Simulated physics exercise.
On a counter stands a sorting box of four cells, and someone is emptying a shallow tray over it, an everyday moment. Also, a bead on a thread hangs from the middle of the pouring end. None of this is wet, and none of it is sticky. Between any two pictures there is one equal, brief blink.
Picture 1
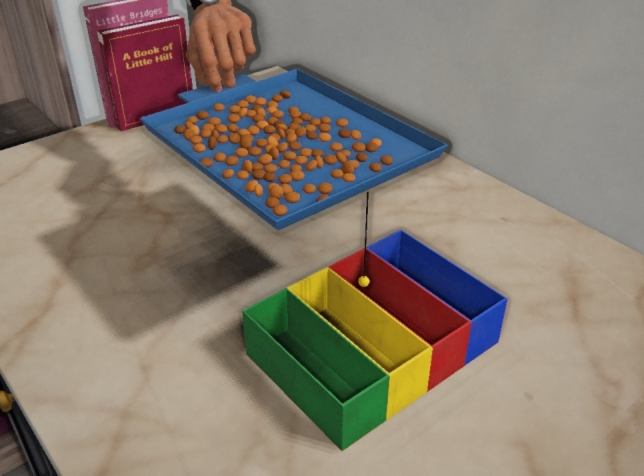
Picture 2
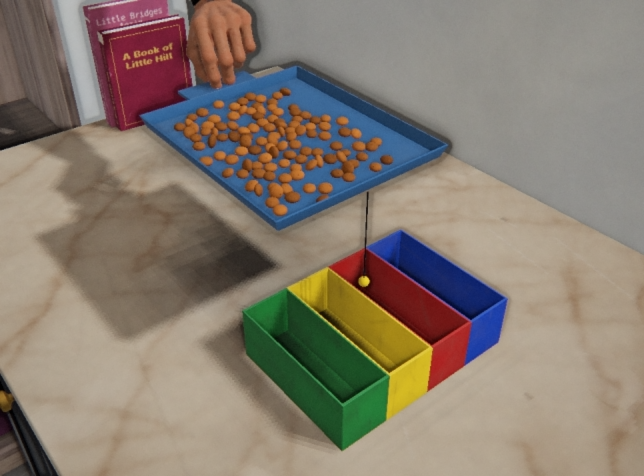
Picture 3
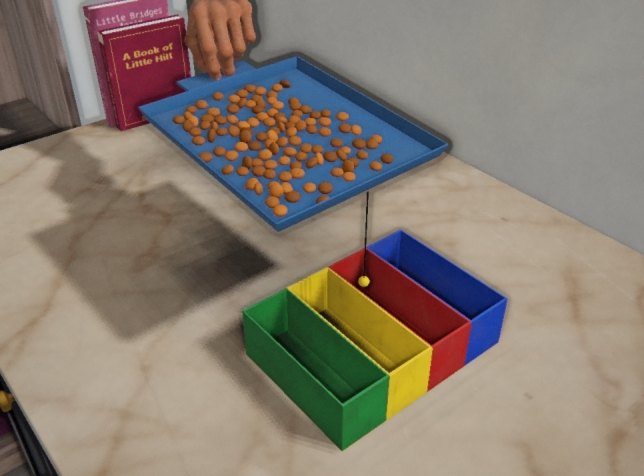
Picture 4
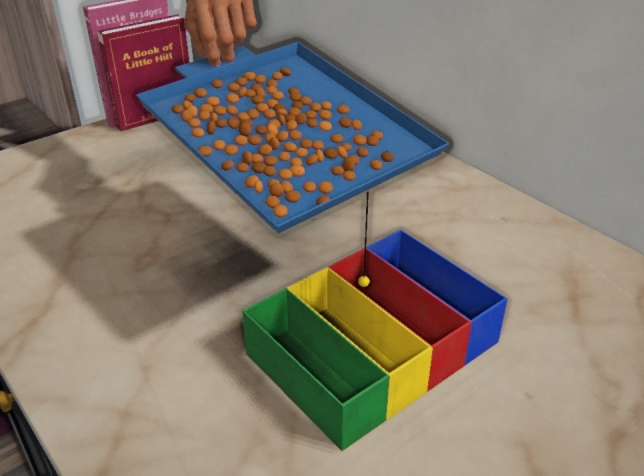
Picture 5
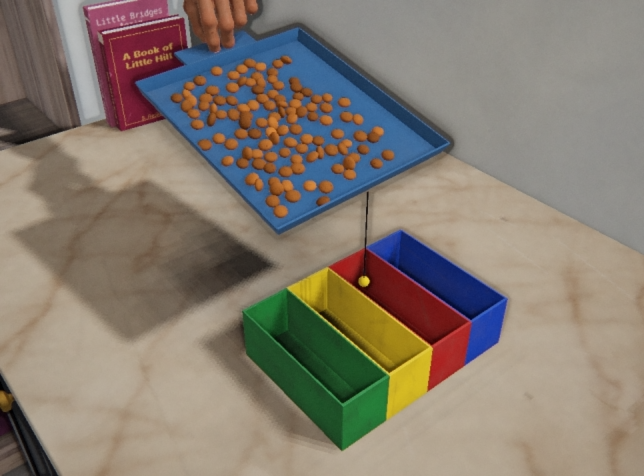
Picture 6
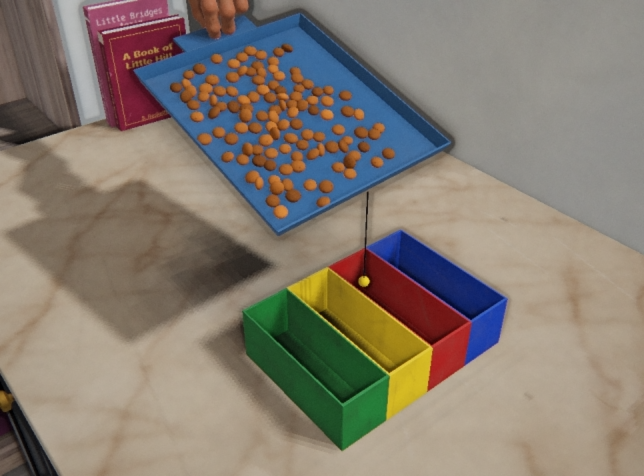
A hand slowly raising the handle end of a blue tray of small brown pieces above a green, yellow, red and blue box.
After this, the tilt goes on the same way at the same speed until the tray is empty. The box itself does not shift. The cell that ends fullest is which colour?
It is the green cell.
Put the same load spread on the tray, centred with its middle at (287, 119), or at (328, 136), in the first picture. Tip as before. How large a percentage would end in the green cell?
It's 40 percent the first time and 30 percent the second.
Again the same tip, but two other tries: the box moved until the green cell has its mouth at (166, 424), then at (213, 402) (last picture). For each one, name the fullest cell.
The first try: That blue cell. The second: Red.
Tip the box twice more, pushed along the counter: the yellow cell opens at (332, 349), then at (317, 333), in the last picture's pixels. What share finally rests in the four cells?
100 and 100 in a hundred, in turn.
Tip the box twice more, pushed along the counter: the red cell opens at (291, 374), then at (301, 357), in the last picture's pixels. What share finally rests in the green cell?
First position: Some 0 %; second position: Some 0 %.
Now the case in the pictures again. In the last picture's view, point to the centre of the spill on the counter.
Near (242, 464).
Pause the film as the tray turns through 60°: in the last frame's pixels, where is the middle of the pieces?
I'd put the middle of the pieces at roughly (326, 187).
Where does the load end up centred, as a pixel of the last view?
Roughly at pixel (342, 393).
Soon after the last picture, tray tipped steeply; most on the tray; a small part falling or outside the box.
A little later, tray tipped right over; a small part on the tray; about a third in the green cell; a small part in the yellow cell; a small part in the red cell; a stray few in the blue cell; about a third falling or outside the box.
Later still, tray tipped past a quarter turn; about half in the green cell; about a quarter in the yellow cell; about a quarter in the red cell; a stray few in the blue cell; a small part falling or outside the box.
At rest, tray tipped past a quarter turn; about half in the green cell; about a quarter in the yellow cell; about a quarter in the red cell; a stray few in the blue cell; a small part outside the box.
